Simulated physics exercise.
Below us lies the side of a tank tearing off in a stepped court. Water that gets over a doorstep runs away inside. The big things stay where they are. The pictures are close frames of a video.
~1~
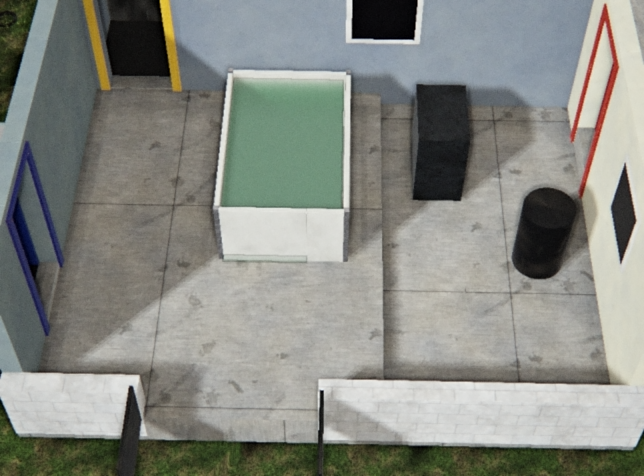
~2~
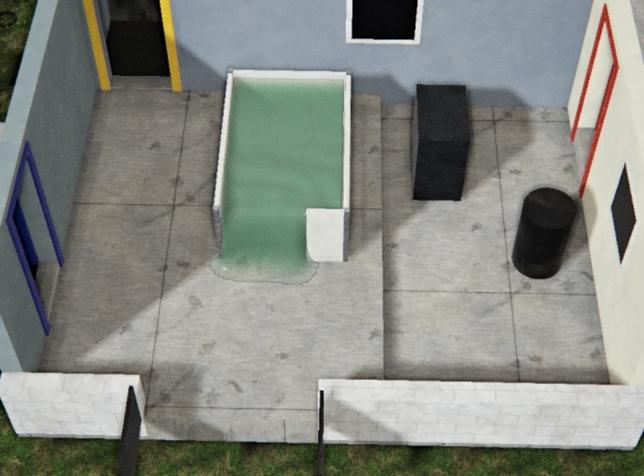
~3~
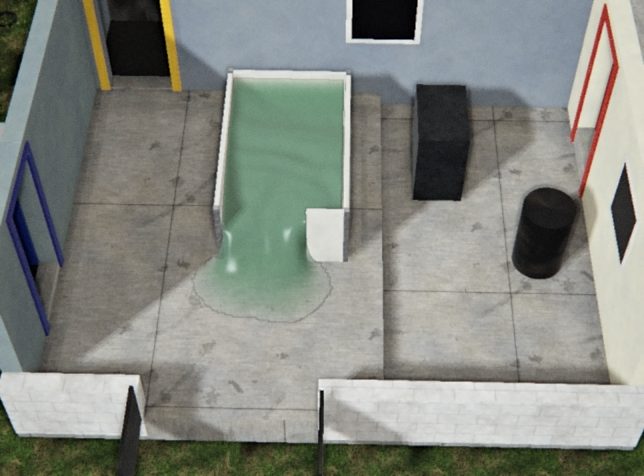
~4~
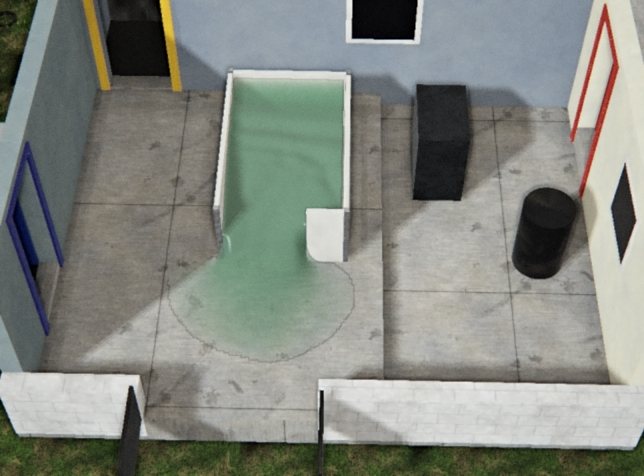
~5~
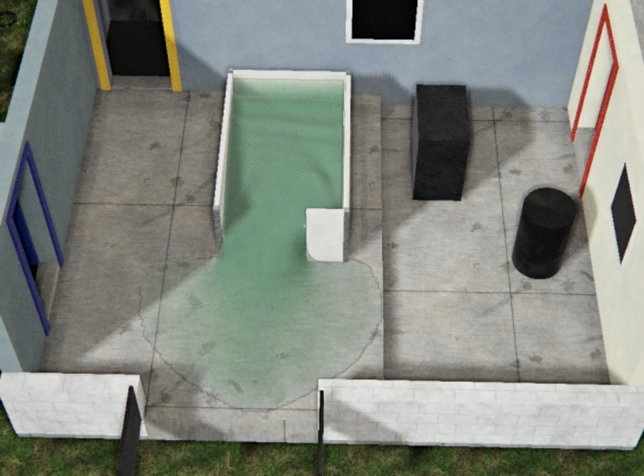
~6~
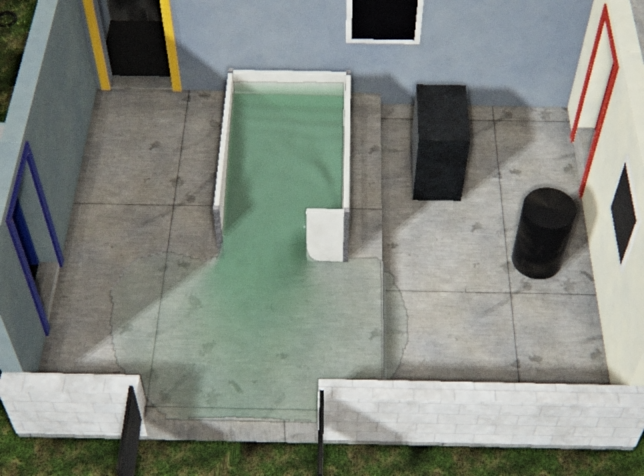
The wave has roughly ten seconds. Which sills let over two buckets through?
In the end: The yellow door floods; the blue door holds within the limit; the red door holds within the limit.
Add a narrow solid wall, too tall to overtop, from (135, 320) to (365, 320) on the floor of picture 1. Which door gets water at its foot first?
That is the blue-painted one.
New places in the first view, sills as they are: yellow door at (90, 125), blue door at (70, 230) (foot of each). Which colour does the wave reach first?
The one in blue.
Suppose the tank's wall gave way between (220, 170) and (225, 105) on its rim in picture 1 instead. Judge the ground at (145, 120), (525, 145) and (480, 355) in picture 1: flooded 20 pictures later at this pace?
As listed: Awash, free of water, clear.
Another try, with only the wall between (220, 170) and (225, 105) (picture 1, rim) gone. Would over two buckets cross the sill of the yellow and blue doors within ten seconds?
One by one: The yellow one goes over, the blue one takes more.
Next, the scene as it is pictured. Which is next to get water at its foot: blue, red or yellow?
That is the blue one.
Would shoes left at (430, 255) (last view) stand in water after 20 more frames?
At that place: Not flooded.
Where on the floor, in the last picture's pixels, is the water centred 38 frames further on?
Close to (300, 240).
A moment on, water covers 30 % of the floor; the yellow door not reached, the blue door wet at the sill, nothing in, the red door not reached.
Next, water covers 35 % of the floor; the yellow door not reached, the blue door wet at the sill, nothing in, the red door not reached.
Then, water covers 60 % of the floor; the yellow door not reached, the blue door wet at the sill, nothing in, the red door not reached.
Later, water covers 85 % of the floor; the yellow door over two buckets in, the blue door wet at the sill, nothing in, the red door wet at the sill, nothing in.
In the end, water covers 90 % of the floor; the yellow door over two buckets in, the blue door wet at the sill, nothing in, the red door wet at the sill, nothing in.
